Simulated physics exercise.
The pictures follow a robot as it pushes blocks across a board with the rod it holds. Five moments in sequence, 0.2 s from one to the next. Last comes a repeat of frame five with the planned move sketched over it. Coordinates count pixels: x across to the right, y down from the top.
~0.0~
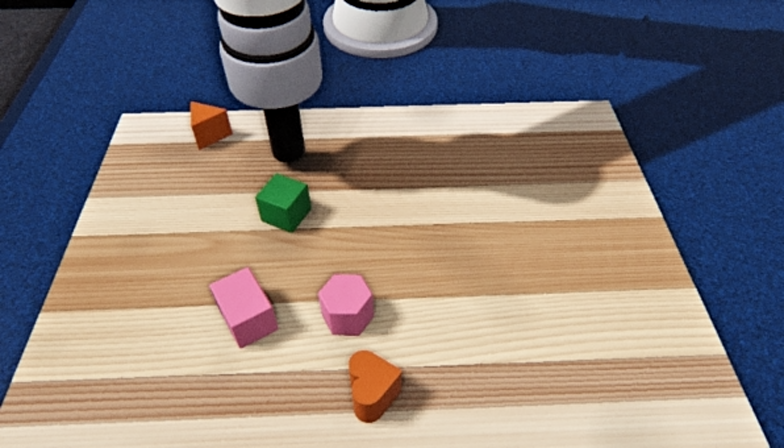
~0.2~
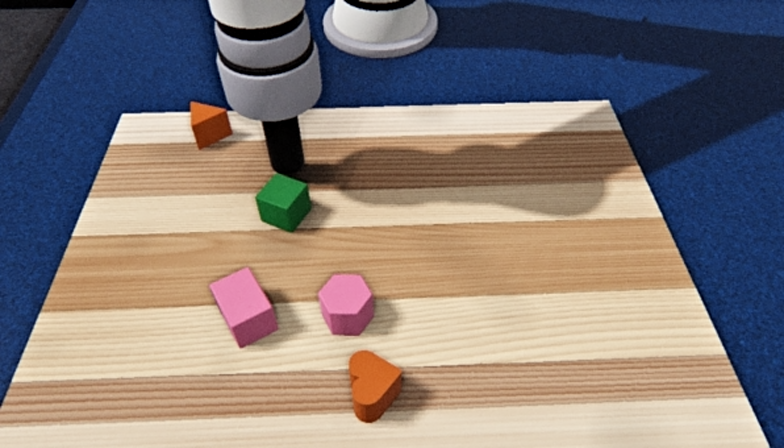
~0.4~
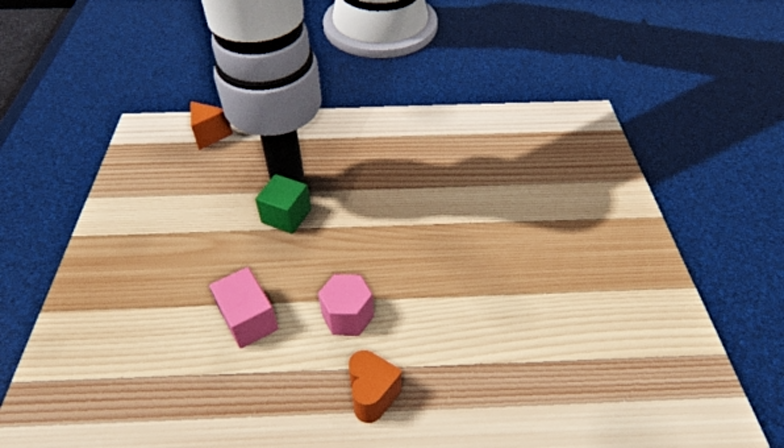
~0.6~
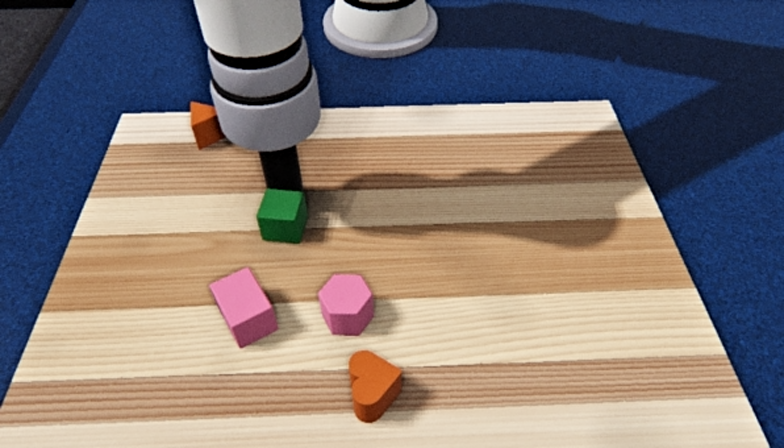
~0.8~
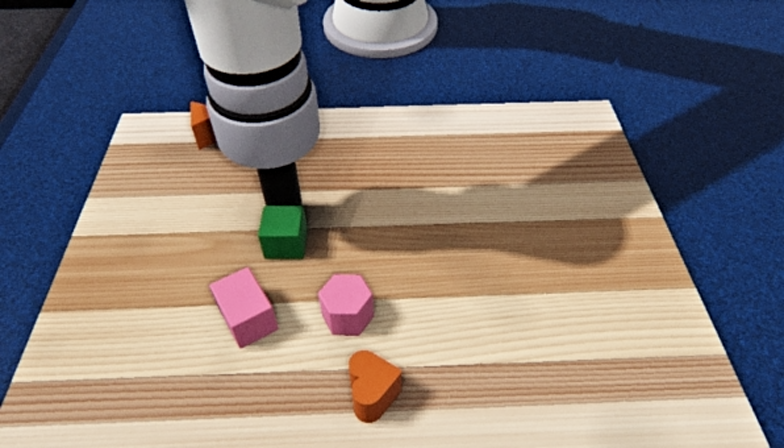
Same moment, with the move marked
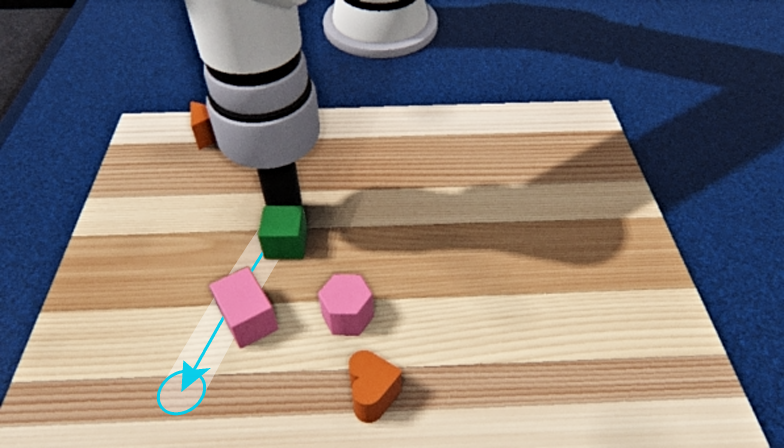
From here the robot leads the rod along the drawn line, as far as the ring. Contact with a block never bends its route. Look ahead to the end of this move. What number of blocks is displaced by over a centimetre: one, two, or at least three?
The push moves two blocks more than 1 cm.
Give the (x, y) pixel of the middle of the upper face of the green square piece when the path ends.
I'd expect the centre of its top face to be at (281, 265).
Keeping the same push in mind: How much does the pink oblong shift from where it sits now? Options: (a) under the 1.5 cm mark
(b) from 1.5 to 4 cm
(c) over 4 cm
c
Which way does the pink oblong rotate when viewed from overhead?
The block spins anticlockwise.
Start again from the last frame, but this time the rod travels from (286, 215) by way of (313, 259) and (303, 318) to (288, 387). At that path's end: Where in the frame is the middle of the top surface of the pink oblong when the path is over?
The pink oblong ends near (198, 319).
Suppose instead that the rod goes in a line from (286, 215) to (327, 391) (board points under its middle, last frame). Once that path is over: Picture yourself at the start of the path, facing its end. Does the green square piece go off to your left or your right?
To the path's right.
Drawn move, from (286, 215) directly to (182, 392).
The first path, step by step. One third of the way, rod at (253, 257); green square piece at (278, 261), turned 55° anticlockwise.
Two thirds of the way, rod at (216, 317); pink oblong at (235, 340), turned 20° anticlockwise; green square piece at (281, 265), turned 65° anticlockwise.
At the end, rod at (177, 385); pink oblong at (238, 355), turned 40° anticlockwise; green square piece at (281, 265), turned 65° anticlockwise.
